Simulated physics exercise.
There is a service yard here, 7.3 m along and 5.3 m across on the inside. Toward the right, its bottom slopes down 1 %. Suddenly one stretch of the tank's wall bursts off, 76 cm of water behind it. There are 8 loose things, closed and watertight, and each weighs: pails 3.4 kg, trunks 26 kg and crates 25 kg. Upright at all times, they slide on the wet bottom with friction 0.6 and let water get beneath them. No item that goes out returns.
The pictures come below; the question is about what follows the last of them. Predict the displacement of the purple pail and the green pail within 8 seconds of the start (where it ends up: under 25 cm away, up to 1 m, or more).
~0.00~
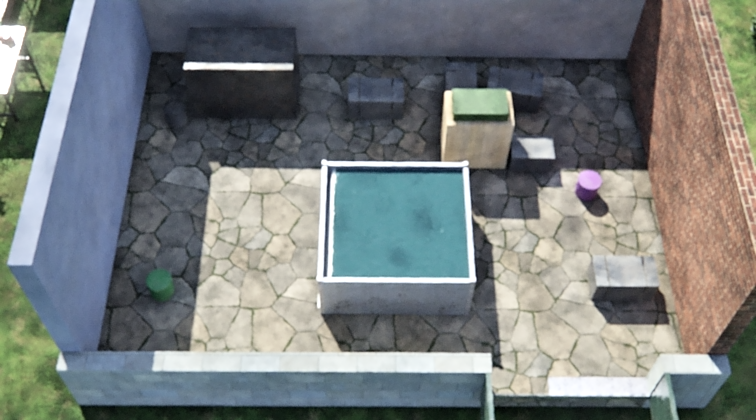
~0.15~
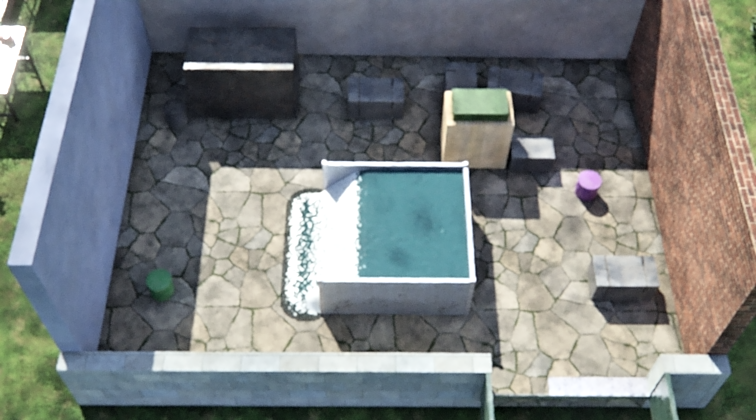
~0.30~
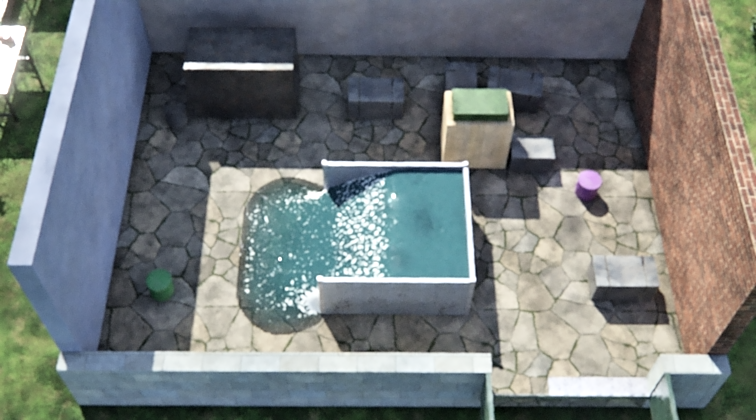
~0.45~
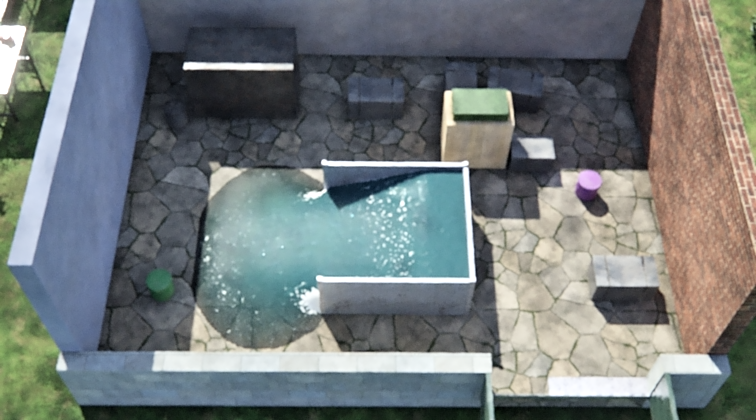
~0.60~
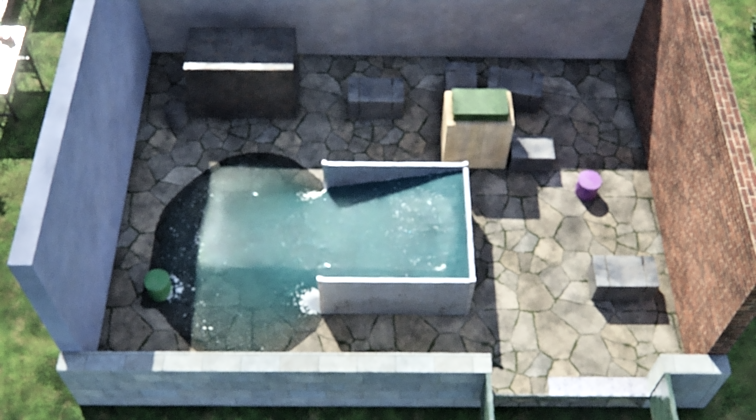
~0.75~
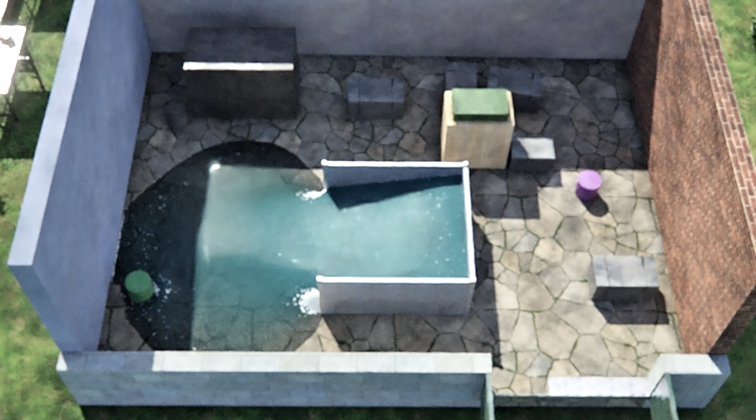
First the purple pail: It barely budges. Then the green pail: It gets moved a long way.
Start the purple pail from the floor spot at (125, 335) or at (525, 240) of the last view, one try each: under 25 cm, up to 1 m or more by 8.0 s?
Taken in turn, it is carried a long way and then stays almost motionless.
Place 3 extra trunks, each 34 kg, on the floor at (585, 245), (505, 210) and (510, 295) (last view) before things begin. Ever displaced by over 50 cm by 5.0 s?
Note, same order as listed: Inside the limit, inside the limit, inside the limit.
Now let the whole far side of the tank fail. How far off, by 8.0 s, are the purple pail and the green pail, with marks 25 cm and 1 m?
Note: Purple pail swept well away, green pail swept well away.
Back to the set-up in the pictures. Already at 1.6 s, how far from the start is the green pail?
Displacement by then near 80 cm.
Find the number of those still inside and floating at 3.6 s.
At that time, 2.
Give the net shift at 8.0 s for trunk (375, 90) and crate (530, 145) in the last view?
In turn: 150 cm, 0 cm.
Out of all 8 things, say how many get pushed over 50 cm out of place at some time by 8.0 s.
I make it 5.
After 1.6 s the purple pail is near (590, 180), 0.0 m from its start, aground; the green pail is near (105, 312), 0.8 m from its start, afloat; 0 of 8 are out; 1 afloat.
After 3.6 s the purple pail is near (590, 180), 0.0 m from its start, aground; the green pail is near (191, 321), 0.8 m from its start, afloat; 0 of 8 are out; 2 afloat.
After 5.6 s the purple pail is near (590, 180), 0.0 m from its start, aground; the green pail is near (312, 310), 2.0 m from its start, afloat; 0 of 8 are out; 2 afloat.
After 8.0 s the purple pail is near (582, 177), 0.1 m from its start, afloat; the green pail is near (467, 330), 3.9 m from its start, afloat; 0 of 8 are out; 4 afloat.
